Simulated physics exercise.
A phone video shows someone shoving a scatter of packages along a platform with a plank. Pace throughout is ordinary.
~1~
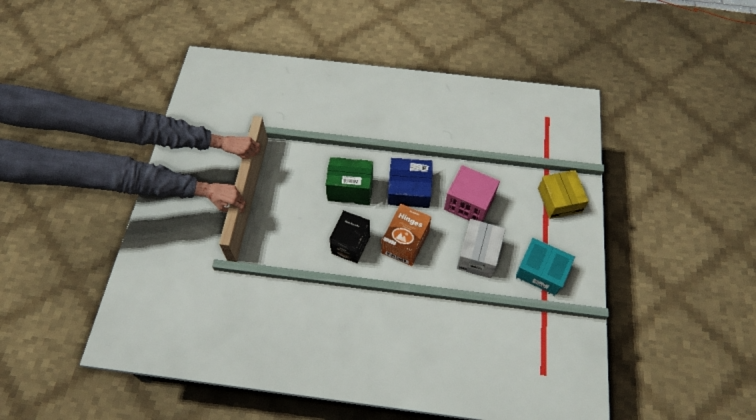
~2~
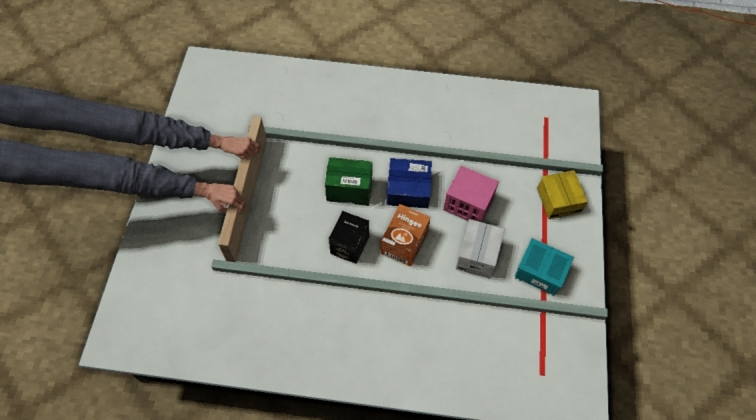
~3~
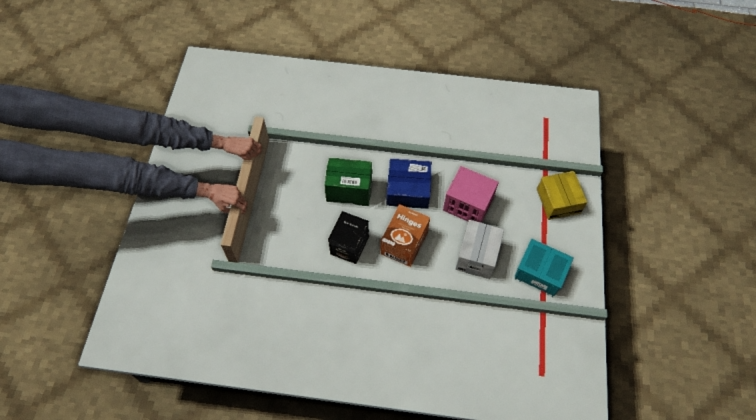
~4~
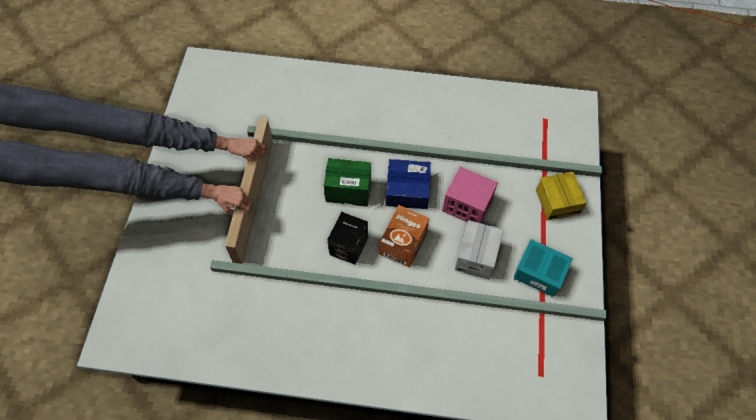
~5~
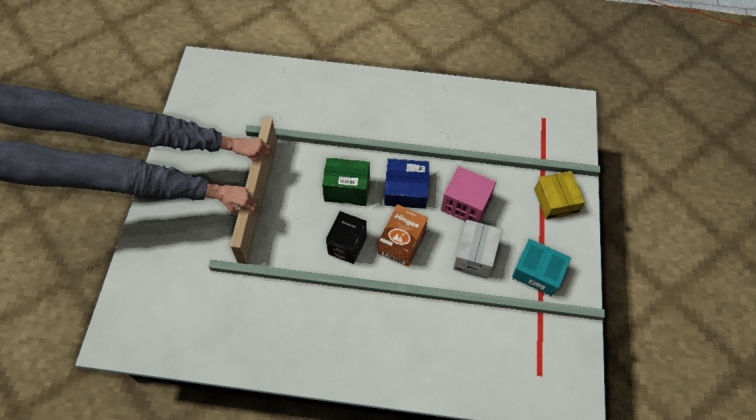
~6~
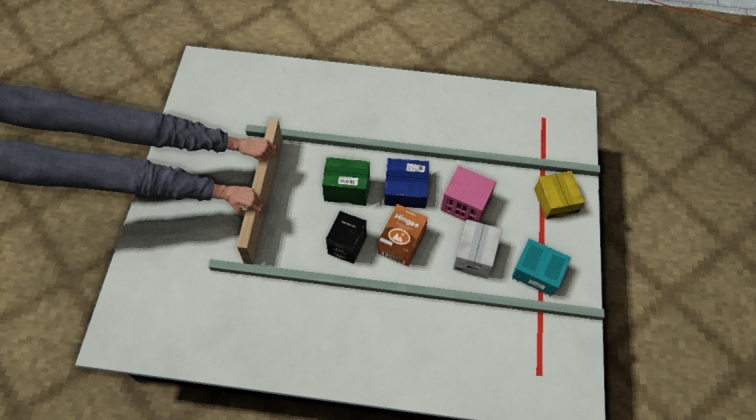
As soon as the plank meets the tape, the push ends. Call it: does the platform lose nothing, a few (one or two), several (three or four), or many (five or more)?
It loses many, five or more.
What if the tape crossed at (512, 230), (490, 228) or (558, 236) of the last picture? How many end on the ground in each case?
Try 1: 3; try 2: 2; try 3: 6.
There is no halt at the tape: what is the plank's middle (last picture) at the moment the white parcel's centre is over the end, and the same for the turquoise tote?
The middle is at (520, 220) when it's the white parcel, and at (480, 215) when it's the turquoise tote.
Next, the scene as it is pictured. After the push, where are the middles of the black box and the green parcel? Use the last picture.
(560, 261) and (568, 209), roughly.
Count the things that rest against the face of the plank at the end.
The count in contact is 2.
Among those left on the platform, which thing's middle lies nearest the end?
It's the orange box that is foremost.
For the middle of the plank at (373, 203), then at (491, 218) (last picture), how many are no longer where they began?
At first I count 5, and then 8.
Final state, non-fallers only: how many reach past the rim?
The count would be 1.
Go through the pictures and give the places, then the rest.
The first picture shows yellow parcel (562, 195); turquoise tote (544, 267); white parcel (481, 249); plank (245, 188); tape (546, 233).
The second picture shows turquoise tote (543, 268); green parcel (349, 182).
The third picture shows white parcel (480, 250); blue parcel (409, 184).
The fourth picture shows yellow parcel (560, 196); black box (348, 238).
The fifth picture shows turquoise tote (541, 268); orange box (403, 236).
The sixth picture shows yellow parcel (559, 195); turquoise tote (541, 268); white parcel (477, 249); plank (262, 190); tape (542, 234).
Early on, none off yet; yellow parcel at rest near (559, 195); turquoise tote at rest near (541, 268); white parcel at rest near (477, 249).
A while later, none off yet; yellow parcel travelled about its own width near (595, 200); turquoise tote travelled about its own width near (568, 268); white parcel travelled about its own width near (528, 256).
Finally, the number that fall off is five or more; lost, blue parcel, pink crate, white parcel, turquoise tote and yellow parcel.
